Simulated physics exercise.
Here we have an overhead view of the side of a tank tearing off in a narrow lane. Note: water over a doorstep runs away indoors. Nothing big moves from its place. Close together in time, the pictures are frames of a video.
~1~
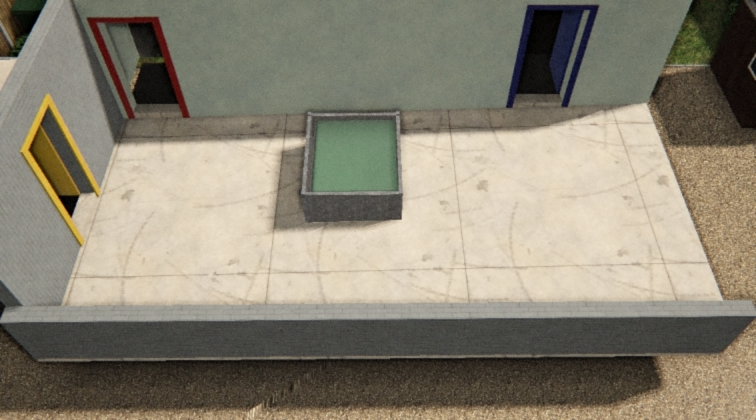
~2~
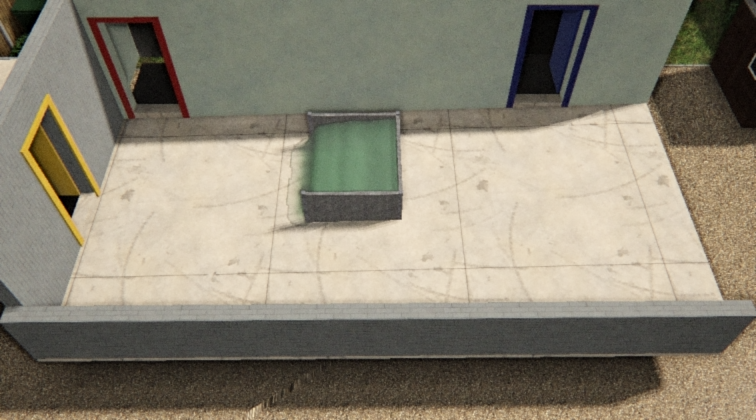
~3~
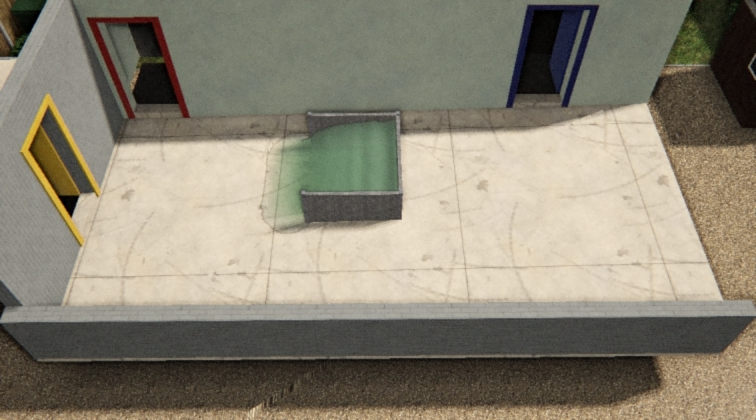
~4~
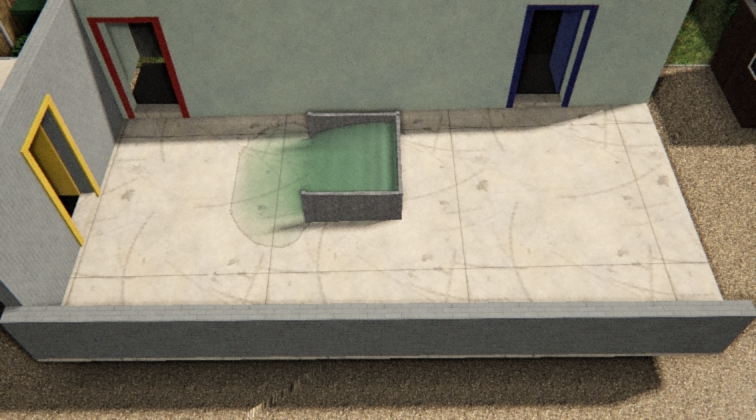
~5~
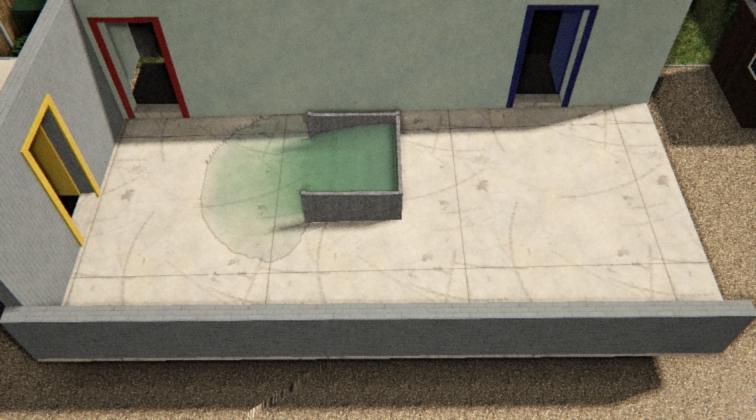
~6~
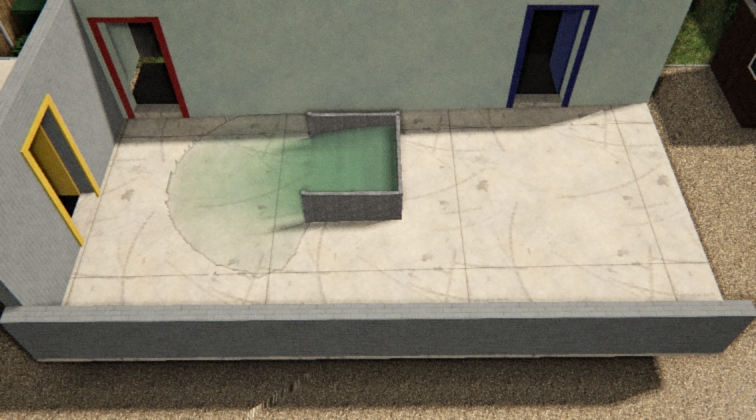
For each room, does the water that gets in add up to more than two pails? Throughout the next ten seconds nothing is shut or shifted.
Red door: Yes, more than two pails; yellow door: Yes, more than two pails; blue door: No, two pails at most.
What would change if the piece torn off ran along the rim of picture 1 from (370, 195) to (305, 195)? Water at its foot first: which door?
The yellow-painted one.
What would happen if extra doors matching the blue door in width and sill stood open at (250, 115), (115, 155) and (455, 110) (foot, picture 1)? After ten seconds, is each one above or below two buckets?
Going door by door: The first remains below the limit, the second runs past the limit, the third remains below the limit.
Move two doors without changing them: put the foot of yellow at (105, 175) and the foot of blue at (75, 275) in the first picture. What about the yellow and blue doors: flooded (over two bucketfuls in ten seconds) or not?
The yellow one spills past the mark, and the blue one spills past the mark.
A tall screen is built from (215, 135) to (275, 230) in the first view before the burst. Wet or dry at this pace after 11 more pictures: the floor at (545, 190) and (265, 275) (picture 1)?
Result by location - first parched, second soaked.
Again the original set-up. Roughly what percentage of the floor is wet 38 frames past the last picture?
40 %.
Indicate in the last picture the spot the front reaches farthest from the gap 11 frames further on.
Somewhere around (52, 336).
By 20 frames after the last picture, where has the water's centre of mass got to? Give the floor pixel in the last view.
It is near (170, 205).
A moment on, water covers 30 % of the floor; the red door wet at the sill, nothing in, the yellow door under two buckets in, the blue door not reached.
Next, water covers 35 % of the floor; the red door under two buckets in, the yellow door over two buckets in, the blue door not reached.
Then, water covers 30 % of the floor; the red door over two buckets in, the yellow door far over two buckets in, the blue door not reached.
Later, water covers 40 % of the floor; the red door over two buckets in, the yellow door far over two buckets in, the blue door not reached.
In the end, water covers 55 % of the floor; the red door over two buckets in, the yellow door far over two buckets in, the blue door not reached.
